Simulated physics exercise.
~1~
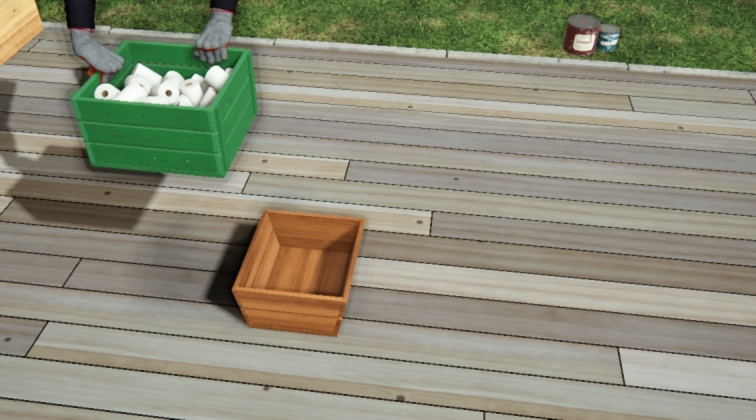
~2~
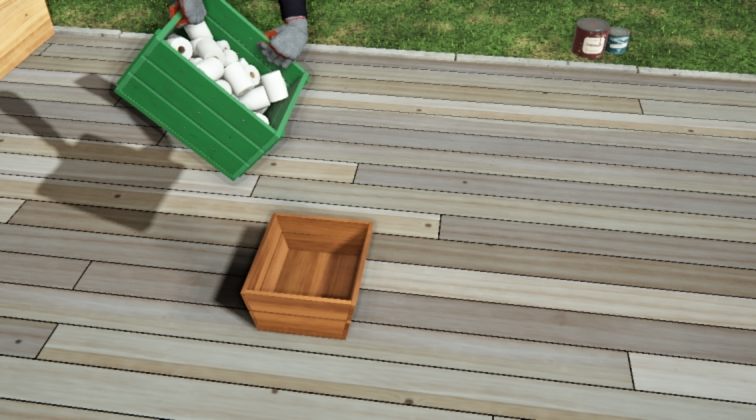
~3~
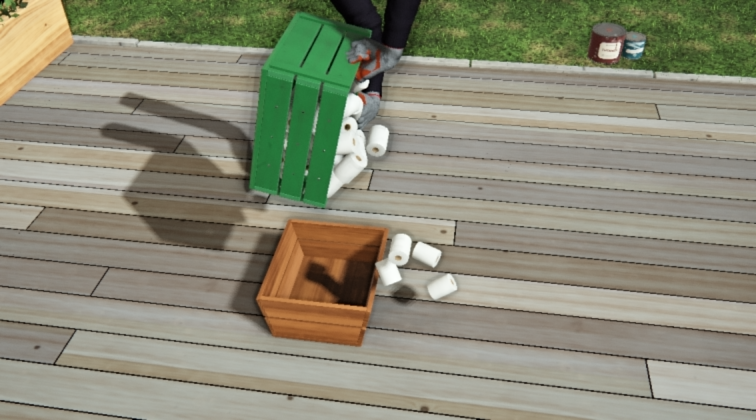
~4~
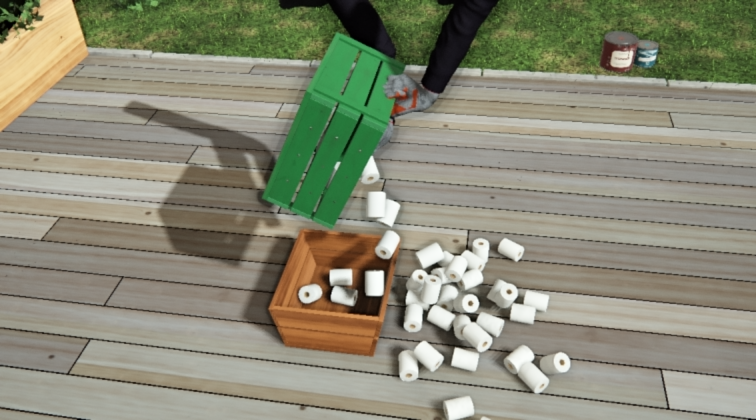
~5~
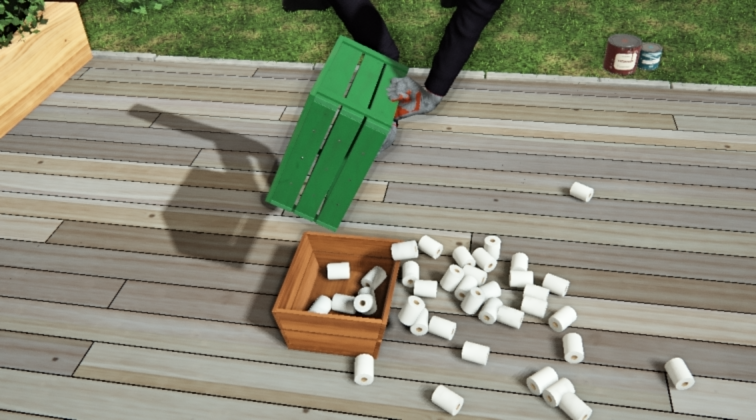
The footage shows gloved hands tipping a green crate of white paper rolls toward a small wooden box on a plank deck. The rolls tumble out, mostly missing to the right, and the clip ends with a few inside the box and most scattered across the boards.
